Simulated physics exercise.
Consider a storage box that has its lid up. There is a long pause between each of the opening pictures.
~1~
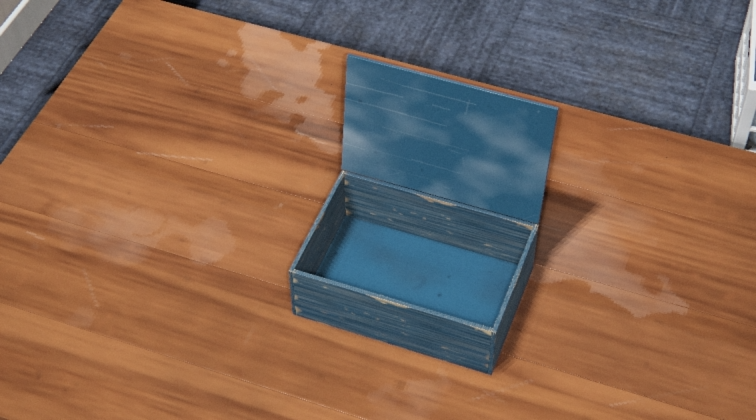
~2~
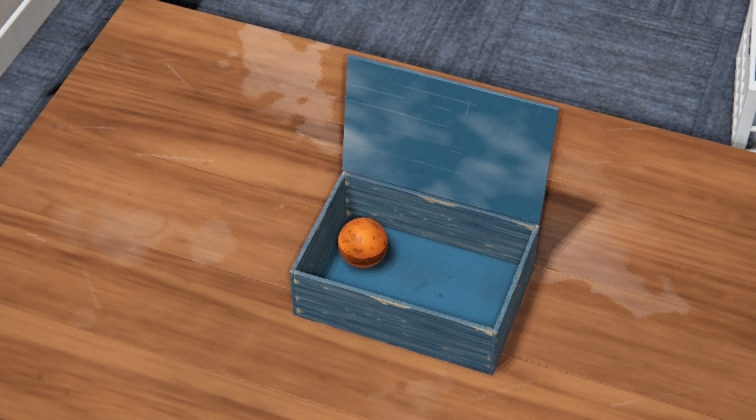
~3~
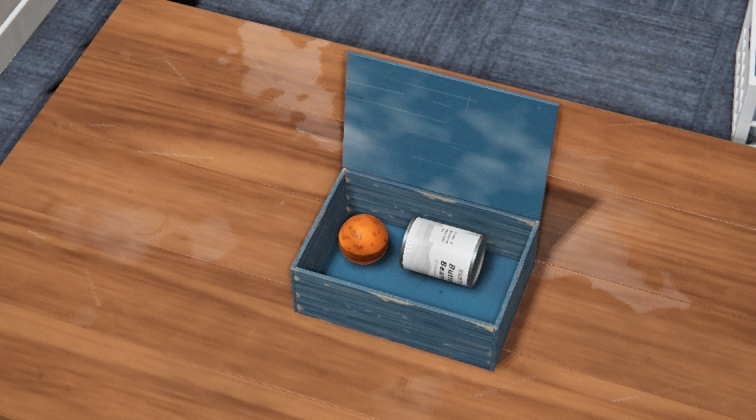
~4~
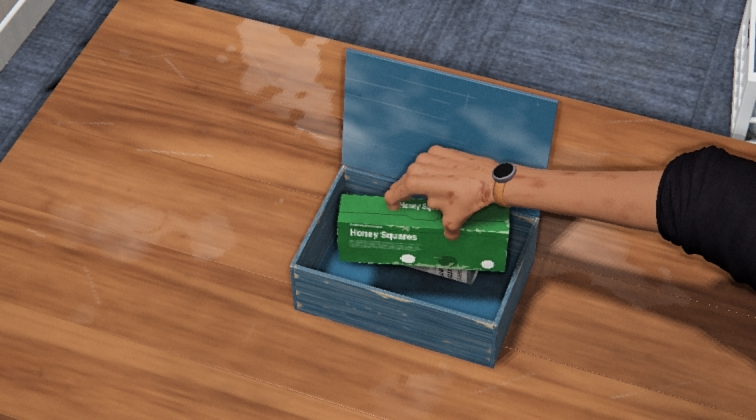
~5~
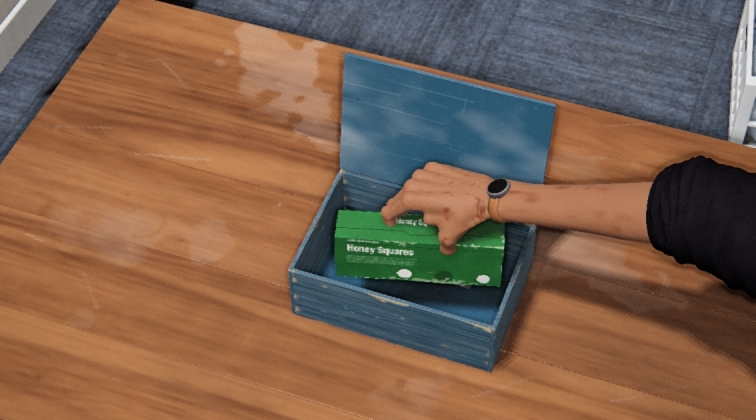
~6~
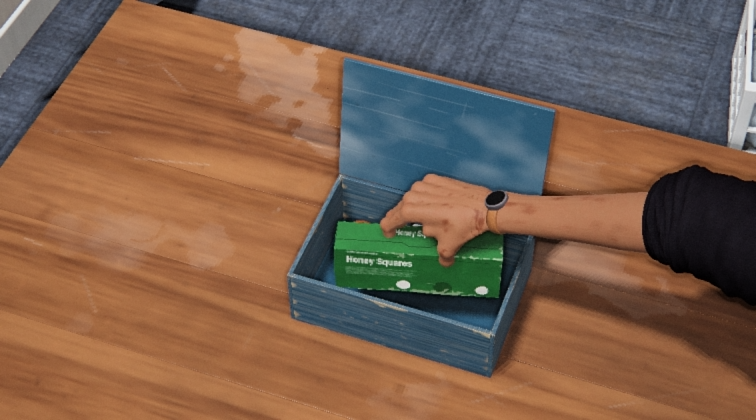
An open blue wooden box with its lid raised sits on a wood-grain table scuffed with pale patches, seen from above at an angle, with blue-grey carpet beyond. Empty at first, it then holds an orange ball at the left and, next, a white tin lying to its right. A hand with a dark watch, reaching from the right, lowers a green Honey Squares carton slightly over them into the box, while the view shifts barely.
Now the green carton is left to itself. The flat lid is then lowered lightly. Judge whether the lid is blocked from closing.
I expect the lid to settle fully.
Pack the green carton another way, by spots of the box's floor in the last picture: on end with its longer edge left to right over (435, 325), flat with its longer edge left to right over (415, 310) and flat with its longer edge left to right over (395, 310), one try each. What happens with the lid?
Try one: Not closed. Try two: Closed. Try three: Closed.
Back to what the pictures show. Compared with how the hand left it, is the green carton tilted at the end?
Observation: It keeps the set orientation.
Then, 0.90 s past the last view, lid starting down; green carton displaced a little near (419, 306).
Then, 1.60 s past the last view, lid 58° above the rim; green carton displaced a little near (419, 306).
Then, 2.00 s past the last view, lid 21° above the rim; green carton displaced a little near (419, 306).
Finally, lid shut; moved from the start, green carton; the other 2 still in place. Final places as the last picture's camera would see them, green carton near (419, 306).
